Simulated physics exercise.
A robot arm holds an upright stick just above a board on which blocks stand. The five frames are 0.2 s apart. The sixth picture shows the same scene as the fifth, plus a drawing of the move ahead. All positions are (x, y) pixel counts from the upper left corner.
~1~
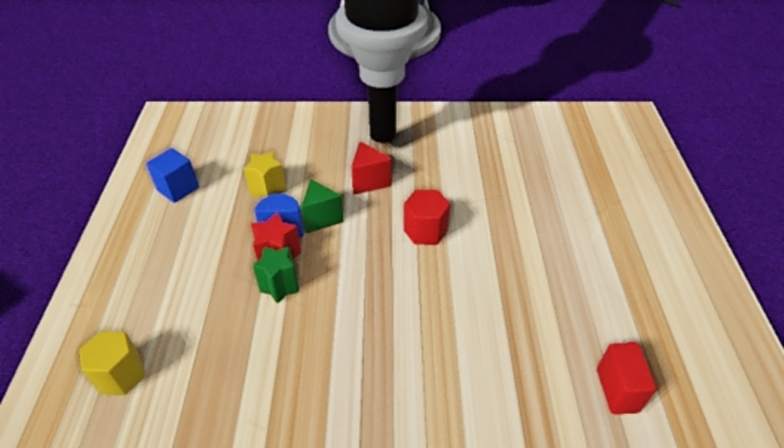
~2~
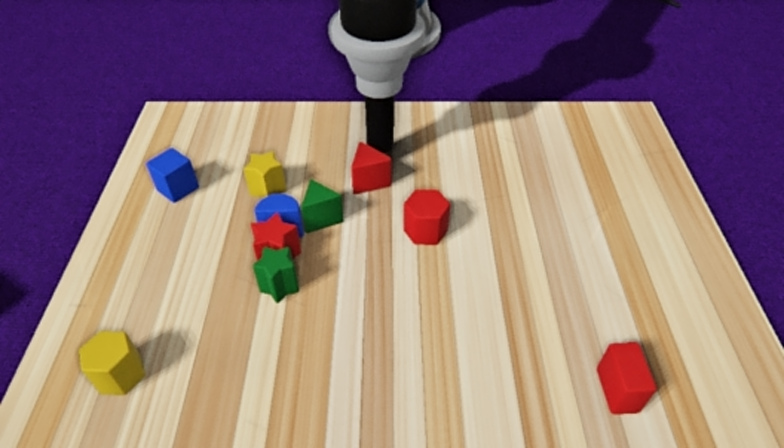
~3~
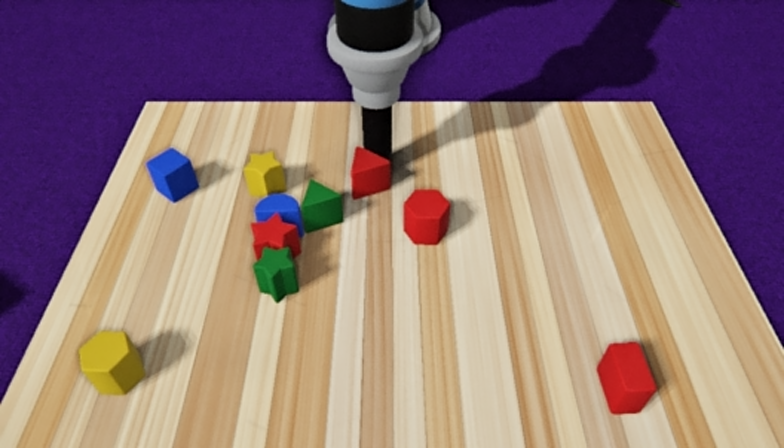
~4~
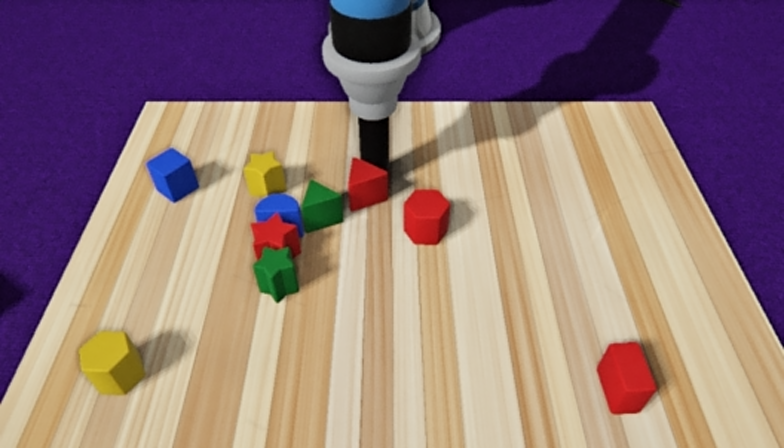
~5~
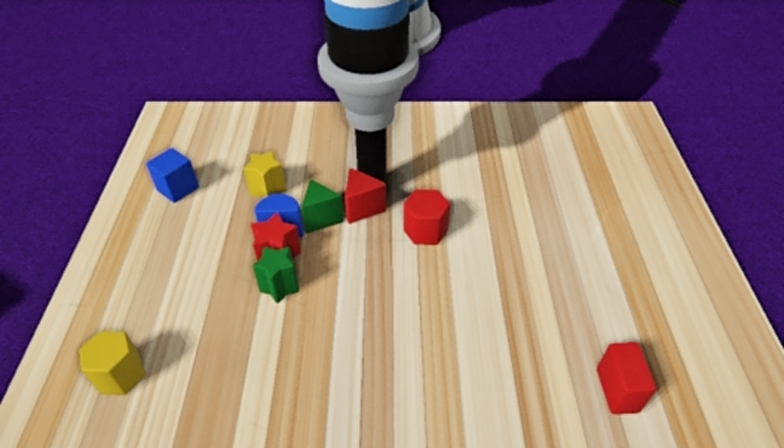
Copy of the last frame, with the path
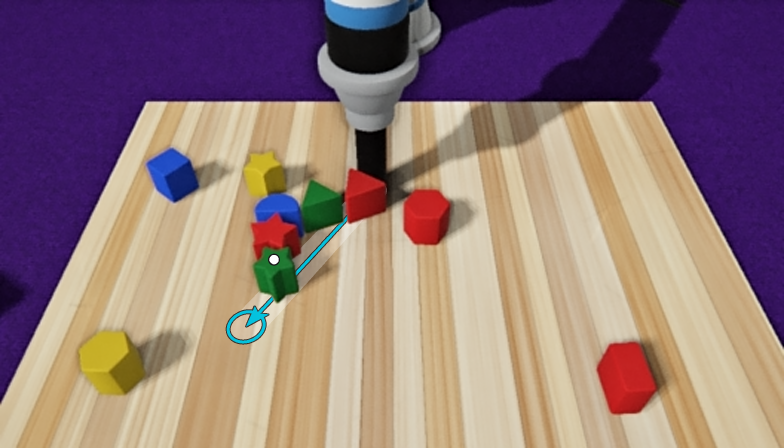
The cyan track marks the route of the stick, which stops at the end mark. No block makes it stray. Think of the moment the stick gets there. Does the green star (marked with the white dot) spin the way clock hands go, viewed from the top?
I'd say no.
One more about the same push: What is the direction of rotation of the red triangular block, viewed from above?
It is turned anticlockwise.
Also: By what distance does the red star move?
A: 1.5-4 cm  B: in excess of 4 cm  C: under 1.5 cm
I'll go with A - 1.5-4 cm.
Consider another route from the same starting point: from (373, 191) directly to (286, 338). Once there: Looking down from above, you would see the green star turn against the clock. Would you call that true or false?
The statement is false.
Path on the board, from (373, 191) directly to (246, 327); the dot is on the green star.
What follows on the original path. One third of the way, stick (335, 217); blue half-round block (265, 202), turned 15° clockwise; green triangular block (304, 214), turned 45° clockwise; red triangular block (343, 224), turned 40° anticlockwise.
Two thirds of the way, stick (292, 262); red star (241, 241), turned 25° anticlockwise; green star (263, 267), turned 30° anticlockwise; blue half-round block (265, 202), turned 15° clockwise; green triangular block (276, 225), turned 85° clockwise; red triangular block (337, 238), turned 95° anticlockwise.
At the end, stick (242, 314); red star (241, 241), turned 25° anticlockwise; green star (205, 319), turned 20° anticlockwise; blue half-round block (265, 202), turned 15° clockwise; green triangular block (276, 225), turned 85° clockwise; red triangular block (337, 238), turned 95° anticlockwise.
